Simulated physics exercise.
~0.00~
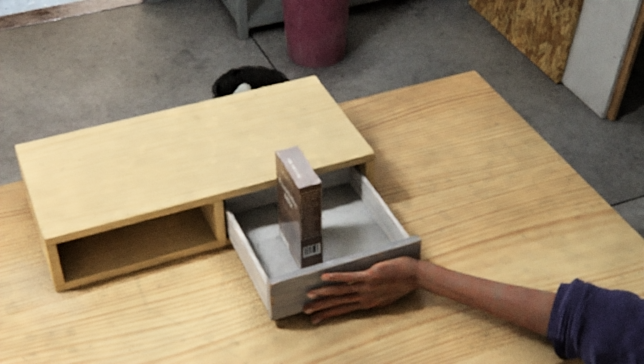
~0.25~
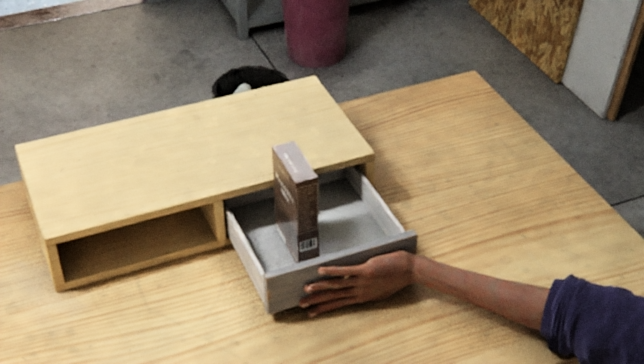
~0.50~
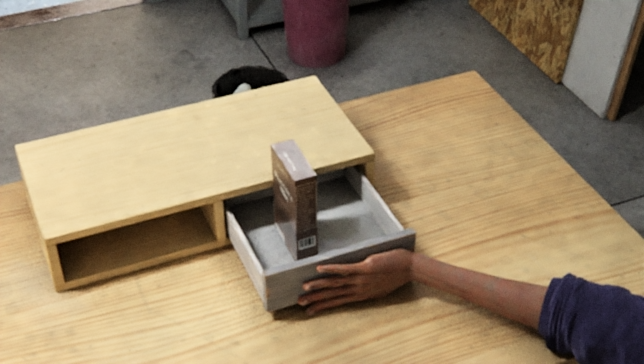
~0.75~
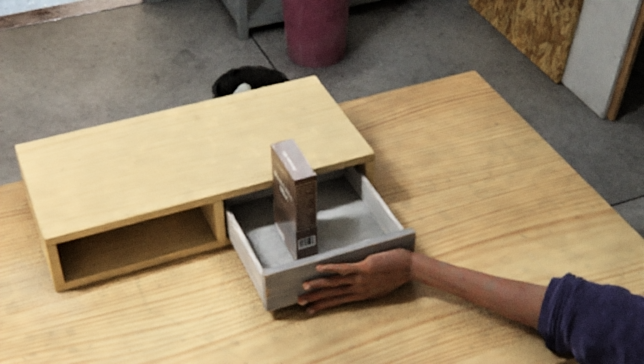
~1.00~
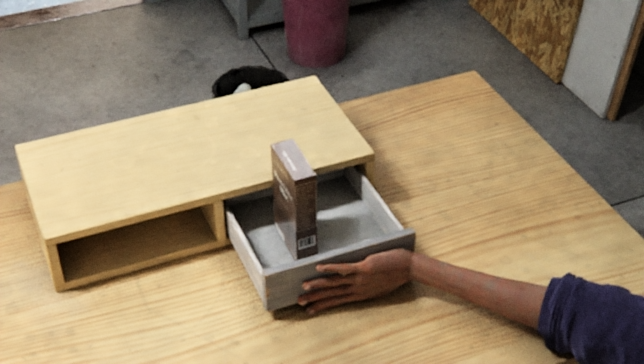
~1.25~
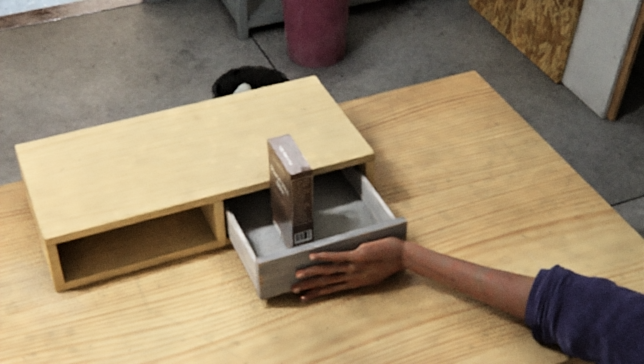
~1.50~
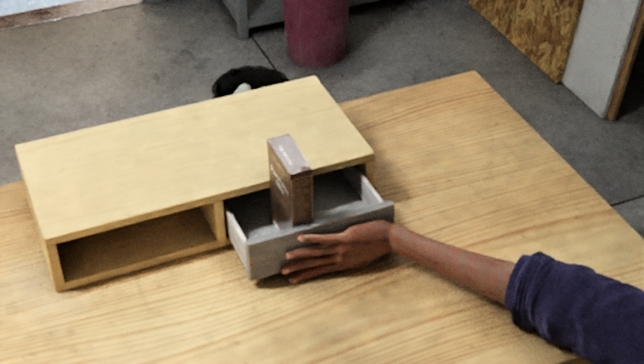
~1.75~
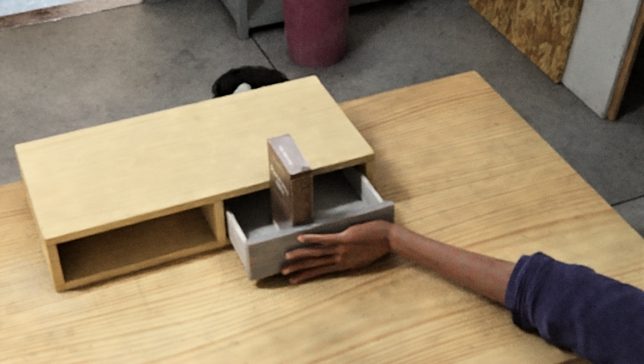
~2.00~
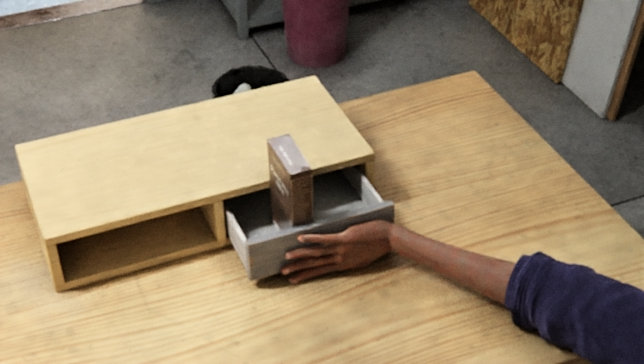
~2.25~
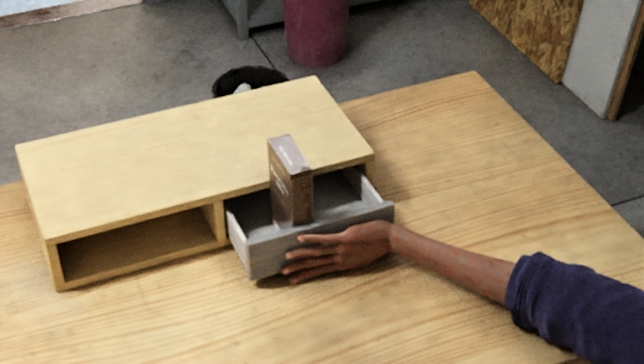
The clip shows a hand pushing a gray drawer holding an upright brown packet into a light wooden chest on a table. The drawer slides in a little, pauses, moves slightly farther, then stops, remaining partly open with the packet still standing and the hand against its front.
